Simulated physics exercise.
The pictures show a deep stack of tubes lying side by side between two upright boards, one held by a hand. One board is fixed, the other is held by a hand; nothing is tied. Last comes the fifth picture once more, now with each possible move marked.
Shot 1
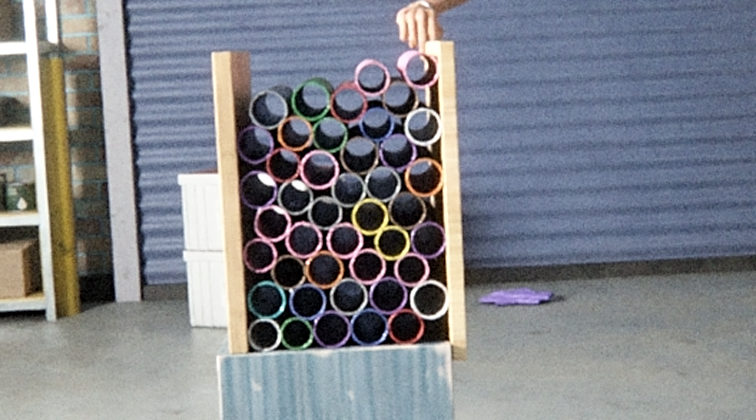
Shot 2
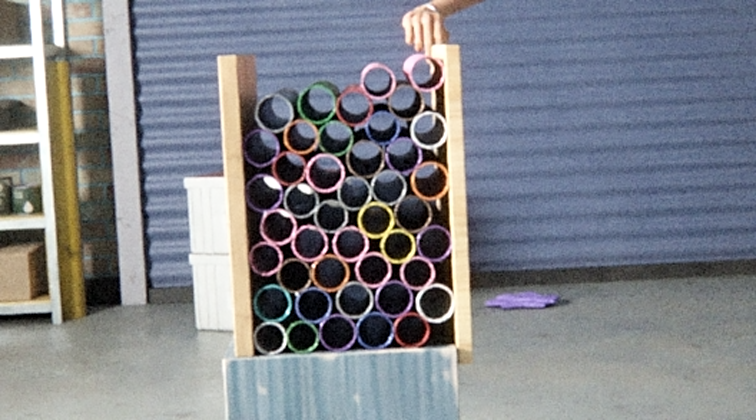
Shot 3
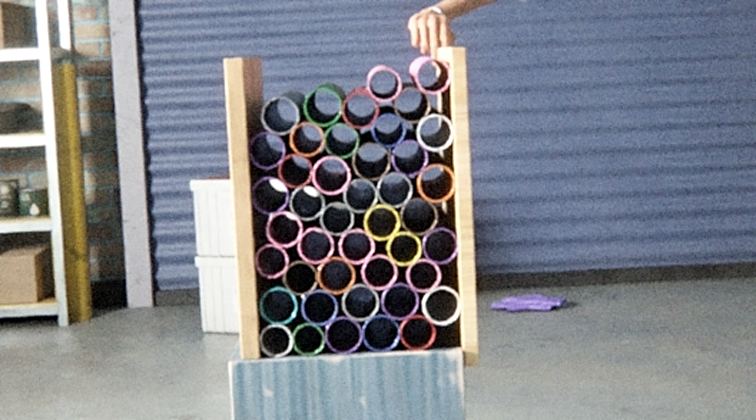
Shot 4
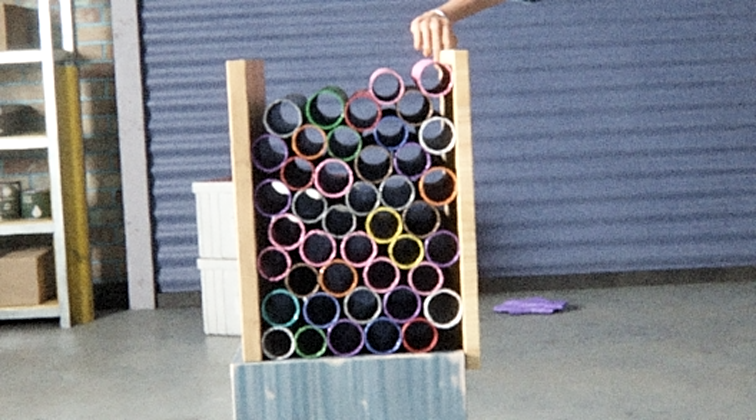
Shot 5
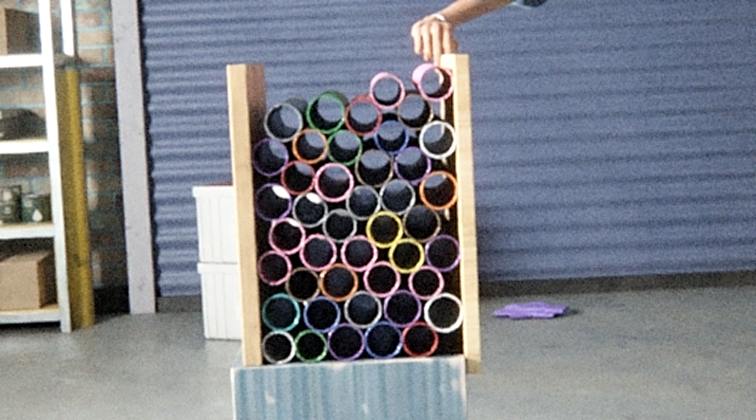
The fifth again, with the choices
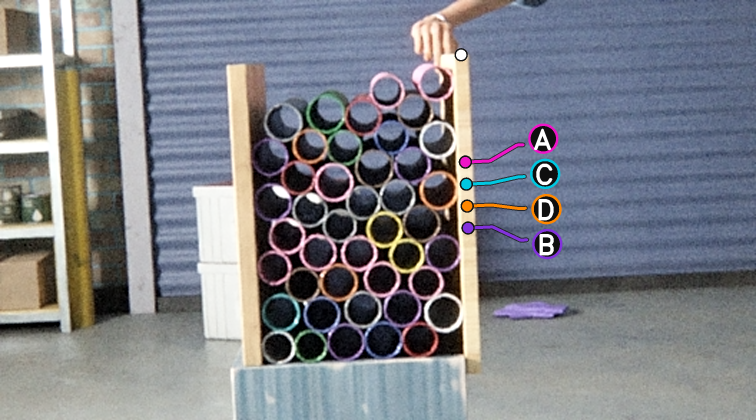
In a workshop, colorful-rimmed tubes sitting stacked between two wooden boards, a hand resting at the top right, nothing visibly shifting.
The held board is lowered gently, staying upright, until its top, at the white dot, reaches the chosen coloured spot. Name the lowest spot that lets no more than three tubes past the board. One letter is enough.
At most to A.
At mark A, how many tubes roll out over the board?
At A the number is one.
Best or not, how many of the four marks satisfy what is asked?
The number is one.
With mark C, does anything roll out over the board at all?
Yes.
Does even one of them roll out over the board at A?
Yes.
On the marked copy, A at (466, 162); B at (468, 228); C at (467, 184); D at (468, 206); the white dot at (461, 55).
Following A. Soon after the start, top of the board (455, 105).
Later, top of the board (457, 160).
In the end, top of the board (457, 162), one out over the board.
As for the rest, B more than three out over the board; C four out over the board; D four out over the board.
